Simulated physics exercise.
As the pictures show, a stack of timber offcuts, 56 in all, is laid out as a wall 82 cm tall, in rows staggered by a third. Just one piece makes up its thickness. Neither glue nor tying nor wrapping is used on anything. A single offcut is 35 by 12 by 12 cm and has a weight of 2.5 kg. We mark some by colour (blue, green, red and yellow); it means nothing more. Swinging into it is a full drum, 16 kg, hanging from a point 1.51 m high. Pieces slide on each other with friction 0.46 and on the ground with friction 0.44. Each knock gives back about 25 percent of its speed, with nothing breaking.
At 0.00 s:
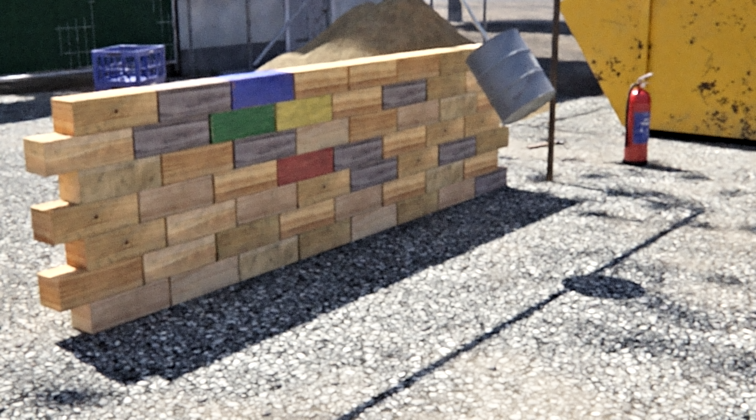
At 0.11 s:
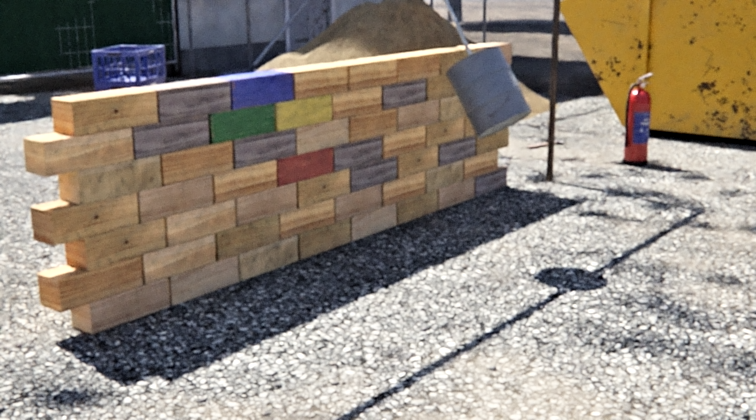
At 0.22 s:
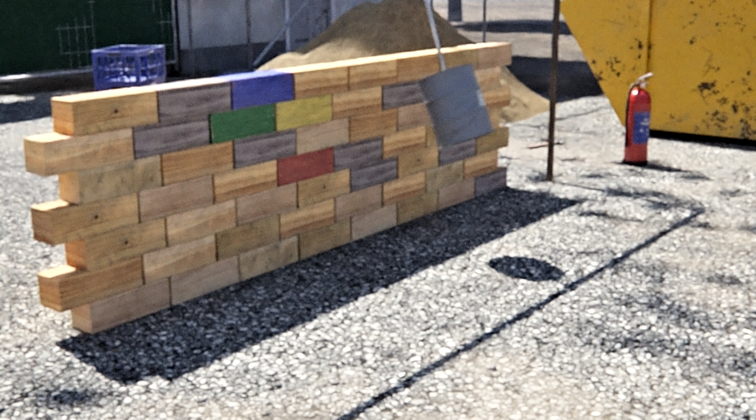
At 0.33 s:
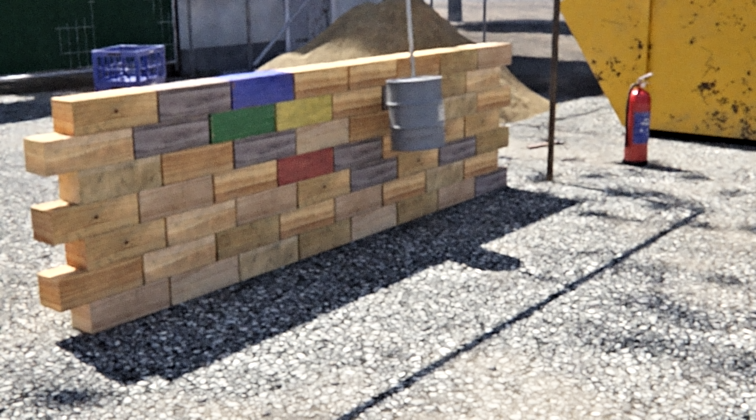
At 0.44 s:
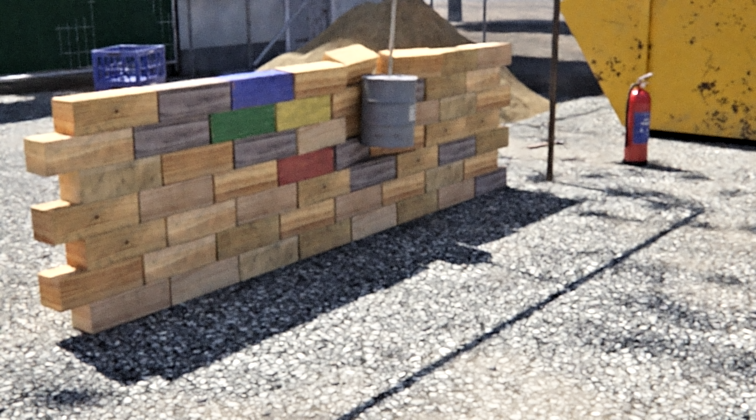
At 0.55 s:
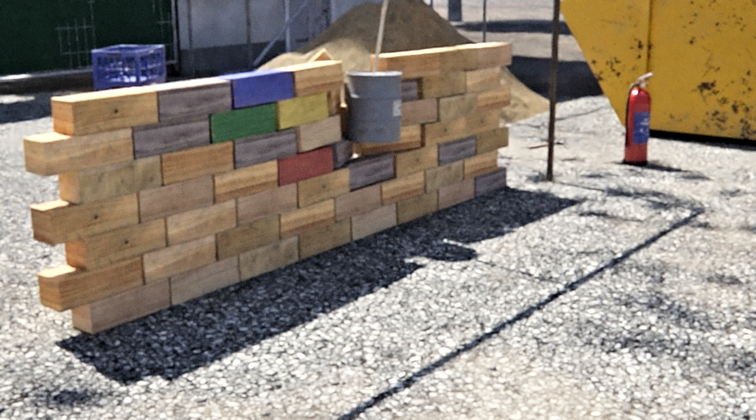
Wall of staggered timber blocks standing on gravel as a hanging grey drum swings leftward into it, knocking top blocks out of line.
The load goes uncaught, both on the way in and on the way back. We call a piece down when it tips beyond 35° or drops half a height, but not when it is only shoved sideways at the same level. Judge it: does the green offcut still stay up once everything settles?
Once it settles, the piece is still up.
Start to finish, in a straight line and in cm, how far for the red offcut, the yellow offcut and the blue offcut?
Red 0 cm, yellow 75 cm, blue 100 cm.
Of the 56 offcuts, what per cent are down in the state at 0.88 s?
15 per cent at that moment.
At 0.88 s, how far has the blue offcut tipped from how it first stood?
Some 40°.
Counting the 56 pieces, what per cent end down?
I'd put it at about 25 percent.
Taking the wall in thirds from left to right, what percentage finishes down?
Left third 0 per cent, middle 60 per cent, right 30 per cent.
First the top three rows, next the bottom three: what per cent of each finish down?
50 % and 0 %.
After 0.88 s, line 11° past plumb; 9 of the 56 offcuts down; green offcut unmoved; blue offcut 43° from how it stood.
After 1.24 s, line plumb; 15 of the 56 offcuts down; green offcut unmoved; yellow offcut on its side.
In the end (3.0 s), line 7° past plumb; 15 of the 56 offcuts down; green offcut unmoved; yellow offcut upside down; blue offcut on its side. From the last view, middles, green offcut near (234, 122), yellow offcut near (168, 223).
